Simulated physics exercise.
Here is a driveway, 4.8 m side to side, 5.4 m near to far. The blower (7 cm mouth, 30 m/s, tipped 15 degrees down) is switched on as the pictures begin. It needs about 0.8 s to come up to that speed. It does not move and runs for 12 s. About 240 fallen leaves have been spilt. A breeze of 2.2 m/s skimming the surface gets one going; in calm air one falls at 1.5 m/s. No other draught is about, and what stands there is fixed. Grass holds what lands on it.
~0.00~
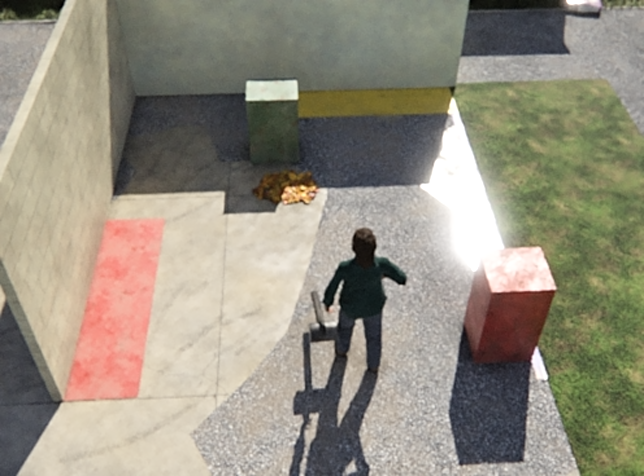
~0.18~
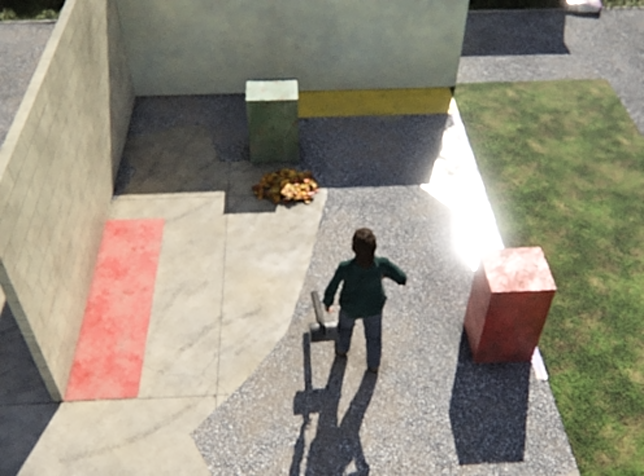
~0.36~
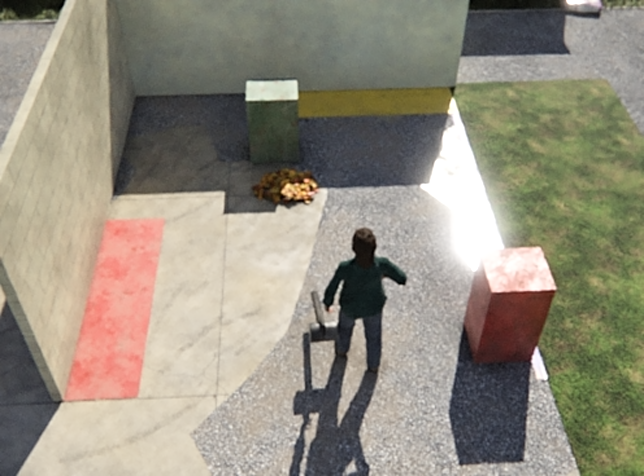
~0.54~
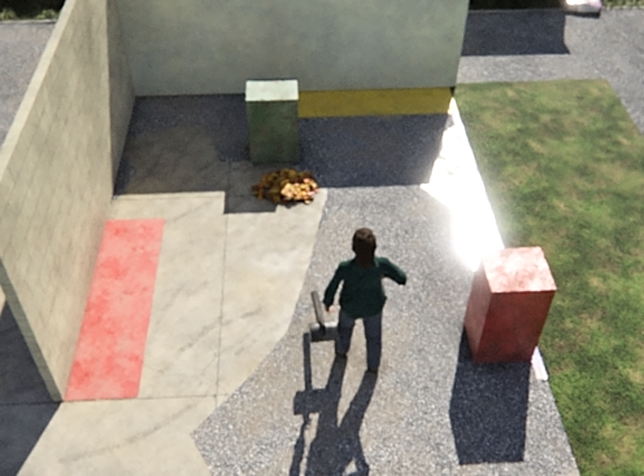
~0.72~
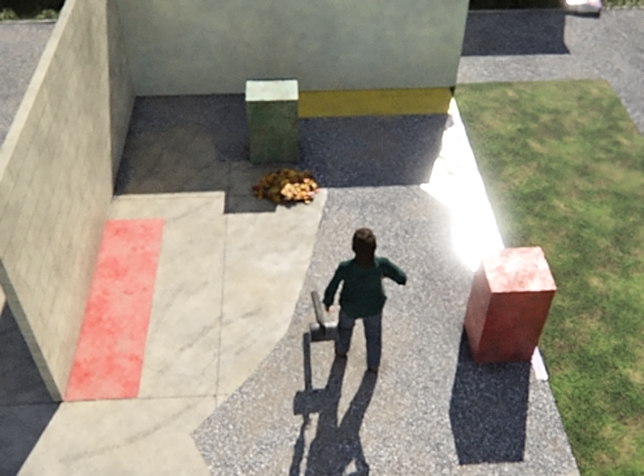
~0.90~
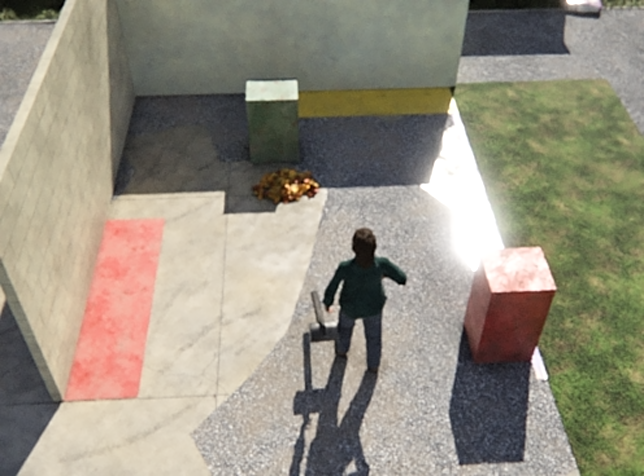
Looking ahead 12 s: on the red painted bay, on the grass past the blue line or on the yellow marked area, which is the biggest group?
The biggest group is at the yellow one.
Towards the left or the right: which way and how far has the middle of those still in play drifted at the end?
Towards the left, some 0.6 m.
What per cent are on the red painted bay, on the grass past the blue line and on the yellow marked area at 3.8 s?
About 0 % red, 0 % blue, 25 % yellow.
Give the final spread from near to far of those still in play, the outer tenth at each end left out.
Roughly 1.6 m.
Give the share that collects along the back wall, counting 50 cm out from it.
Some 30 per cent.
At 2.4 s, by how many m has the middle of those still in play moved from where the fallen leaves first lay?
About 0.8 m.
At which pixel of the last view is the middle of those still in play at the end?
Around (224, 144).
After 2.4 s, 0 % are on the grass past the blue line, 11 % on the yellow marked area and 0 % on the red painted bay; the middle of those still in play is near (276, 164); 5 % have settled or left.
After 3.8 s, 0 % are on the grass past the blue line, 24 % on the yellow marked area and 0 % on the red painted bay; the middle of those still in play is near (297, 143); 10 % have settled or left.
After 6.6 s, 0 % are on the grass past the blue line, 30 % on the yellow marked area and 0 % on the red painted bay; the middle of those still in play is near (295, 134); 23 % have settled or left.
After 12.0 s, at the end, 0 % are on the grass past the blue line, 34 % on the yellow marked area and 0 % on the red painted bay; the middle of those still in play is near (224, 144).
